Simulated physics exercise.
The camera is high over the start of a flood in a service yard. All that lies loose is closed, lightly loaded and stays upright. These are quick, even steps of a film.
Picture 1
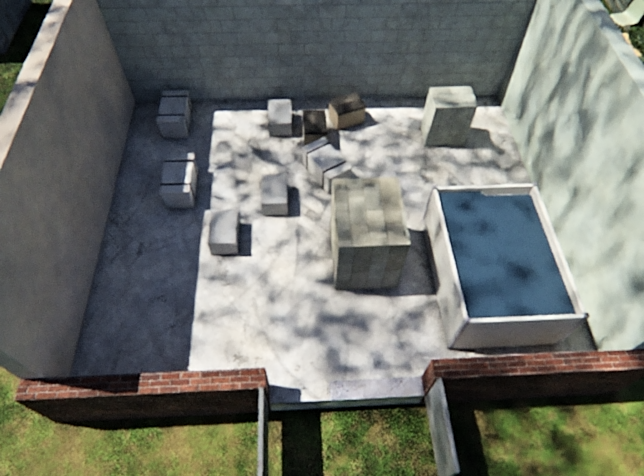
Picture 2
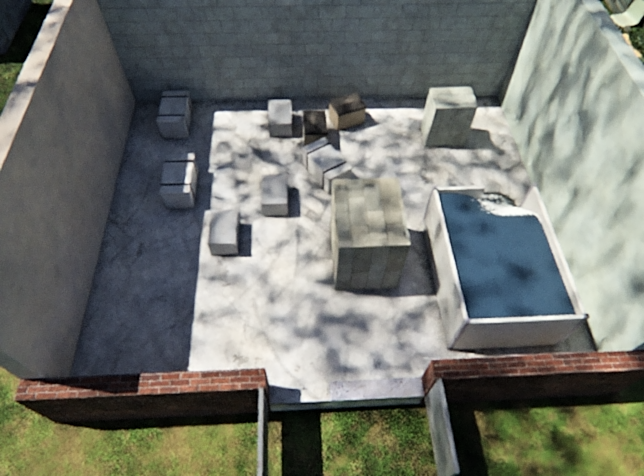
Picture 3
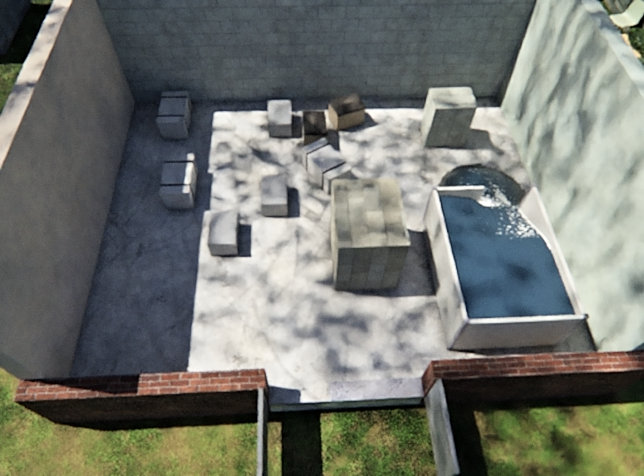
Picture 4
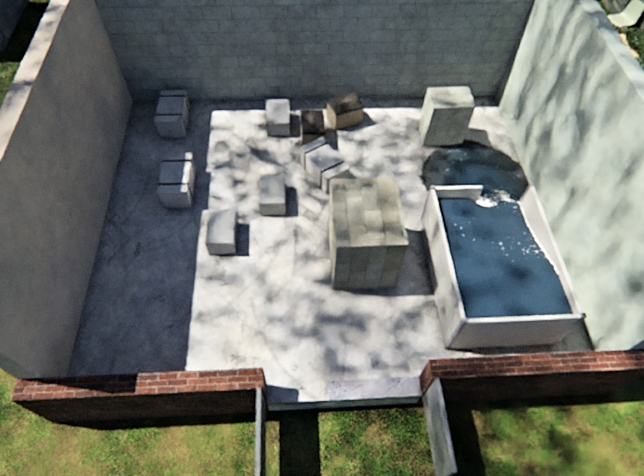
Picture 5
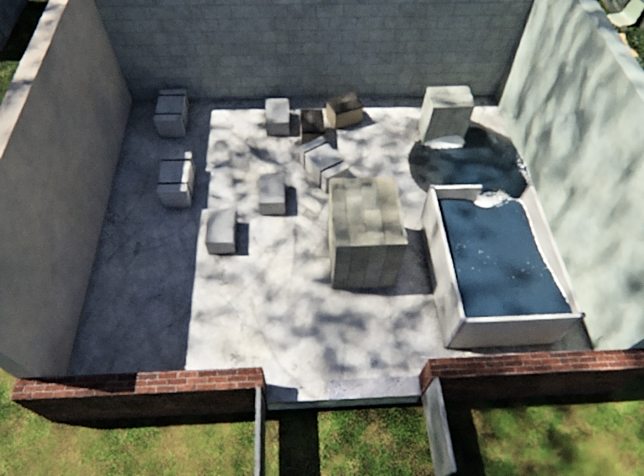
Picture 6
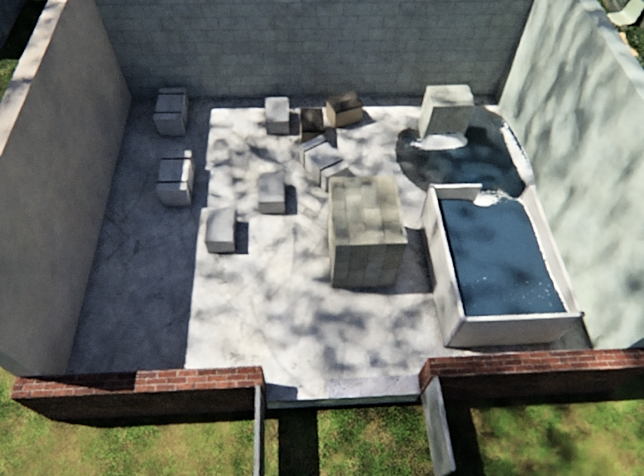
Water poured over the back edge of a big blue tank in a walled yard and spread across the pale floor to a tall block behind it, while the scattered boxes stayed put.
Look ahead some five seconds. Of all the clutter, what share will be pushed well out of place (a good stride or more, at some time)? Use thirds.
It is at least two thirds.
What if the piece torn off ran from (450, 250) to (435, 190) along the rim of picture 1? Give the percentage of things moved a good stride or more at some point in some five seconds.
Some 60 per cent.
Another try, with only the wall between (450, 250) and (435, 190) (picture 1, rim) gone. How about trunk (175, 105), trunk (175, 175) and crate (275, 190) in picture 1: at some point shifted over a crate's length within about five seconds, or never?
In that order: Pushed that far, less than that, less than that.
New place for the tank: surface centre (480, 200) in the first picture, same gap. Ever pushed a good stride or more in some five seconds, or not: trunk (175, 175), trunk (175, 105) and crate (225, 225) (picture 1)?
One after the other: Swept aside, swept aside, not that far.
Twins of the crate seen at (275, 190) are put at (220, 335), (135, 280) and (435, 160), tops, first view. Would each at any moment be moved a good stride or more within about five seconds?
As listed: No, short of that, swept aside.
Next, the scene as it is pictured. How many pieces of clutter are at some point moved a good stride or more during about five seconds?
The number is 6.
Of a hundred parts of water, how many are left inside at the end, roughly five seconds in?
Roughly 100 per cent.
A moment on, 0 of 8 are well off their spots; 0 afloat.
Next, 0 of 8 are well off their spots; 0 afloat.
Later, 4 of 8 are well off their spots; 1 afloat.
In the end, 6 of 8 are well off their spots, and 6 have been at some point; 4 afloat.
